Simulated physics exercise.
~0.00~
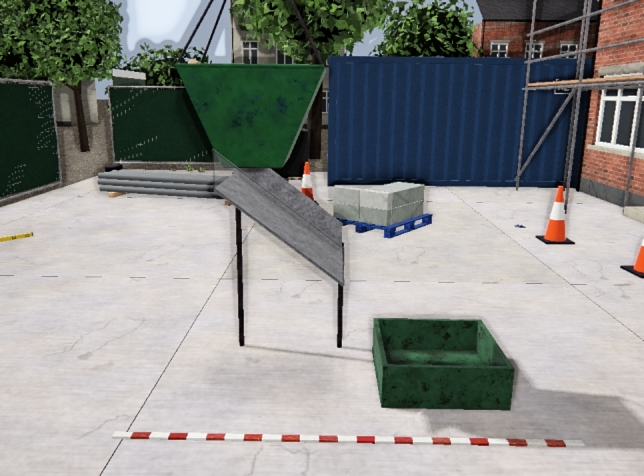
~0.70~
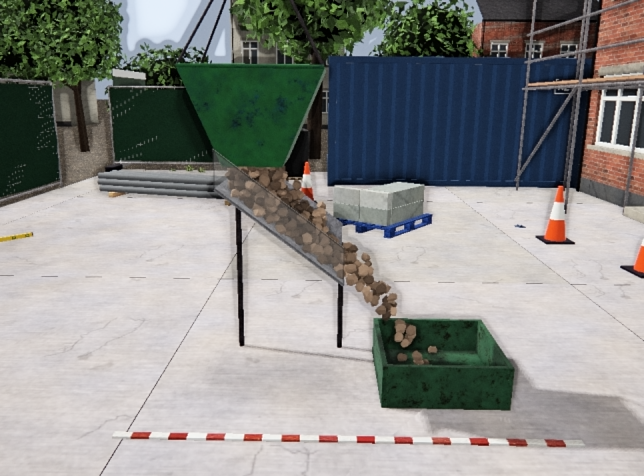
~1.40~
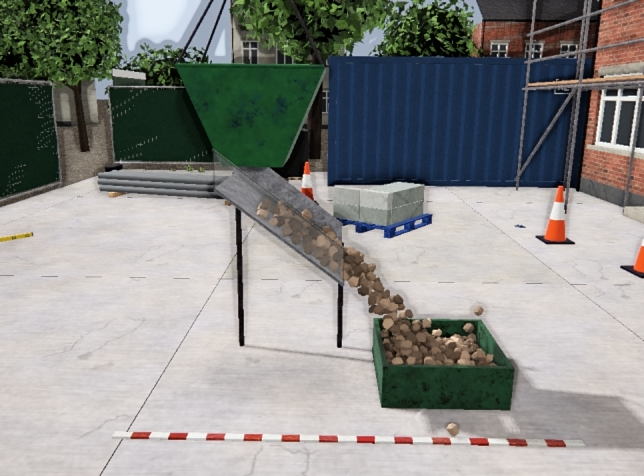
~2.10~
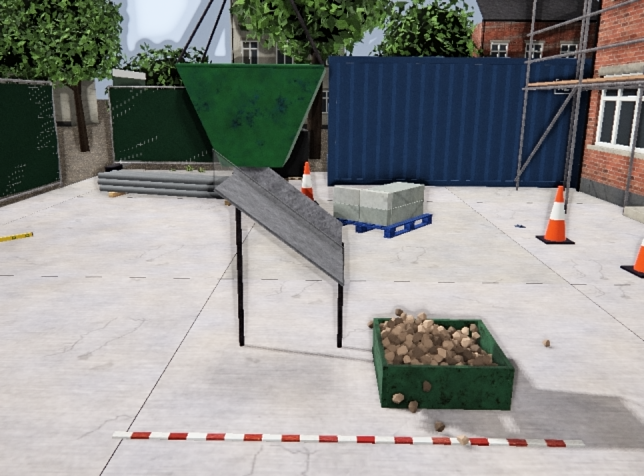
In a paved yard by a blue container, brown stones poured from a green hopper, tumbled down a sloping steel chute to the right and heaped up in a green bin, nearly all landing inside while a few ended up on the ground around it.
